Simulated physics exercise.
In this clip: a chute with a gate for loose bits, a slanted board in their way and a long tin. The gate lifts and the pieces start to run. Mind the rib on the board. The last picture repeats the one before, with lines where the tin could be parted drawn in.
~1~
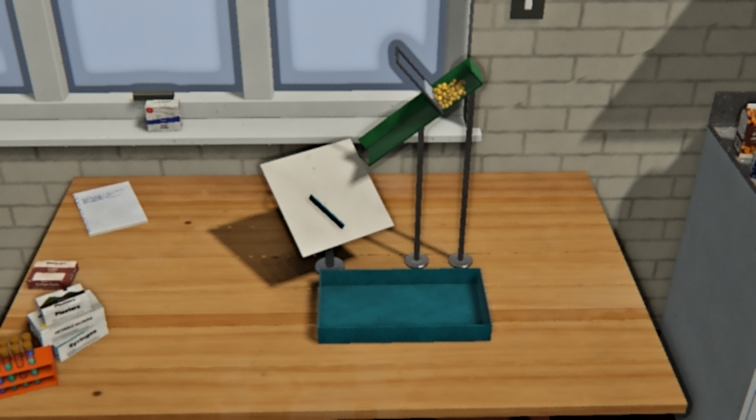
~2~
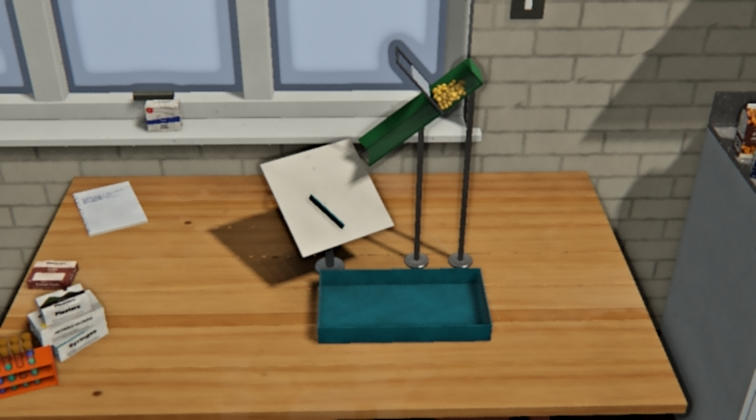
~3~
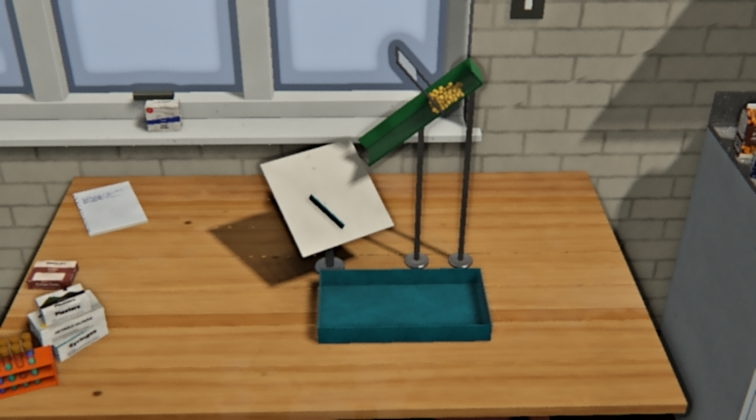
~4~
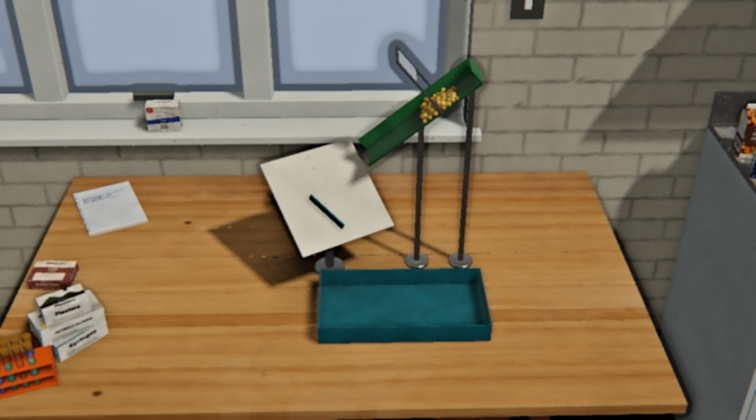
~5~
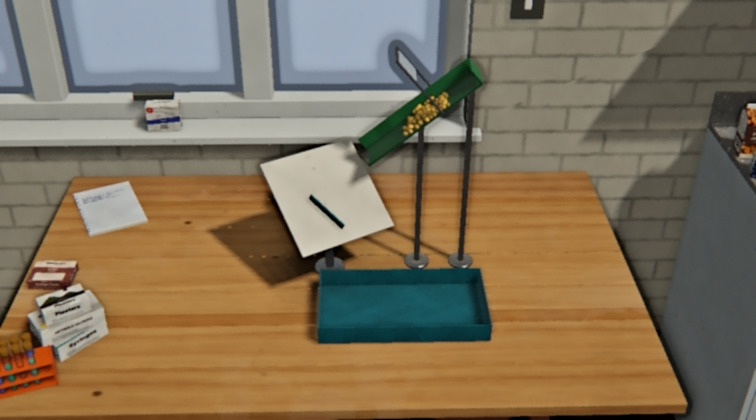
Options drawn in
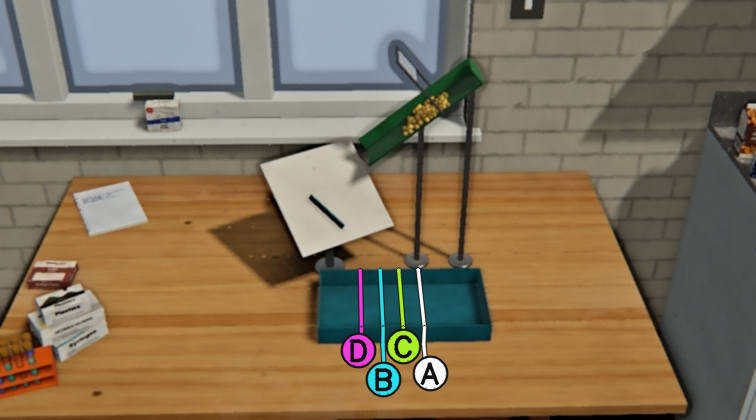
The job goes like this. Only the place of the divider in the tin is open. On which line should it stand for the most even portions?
The best line is B.
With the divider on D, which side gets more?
The right side.
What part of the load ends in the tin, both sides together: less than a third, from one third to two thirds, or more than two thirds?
About that: More than two thirds.
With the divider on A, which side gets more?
The left side.
On the marked copy, line A crosses the front rim at (424, 326); line B crosses the front rim at (383, 327); line C crosses the front rim at (403, 326); line D crosses the front rim at (361, 327).
If A is chosen, of what is caught, all on the left of the divider, none on the right.
If B is chosen, of what is caught, about half on the left of the divider, about half on the right.
If C is chosen, of what is caught, nearly all on the left of the divider, a stray few on the right.
If D is chosen, of what is caught, none on the left of the divider, all on the right.
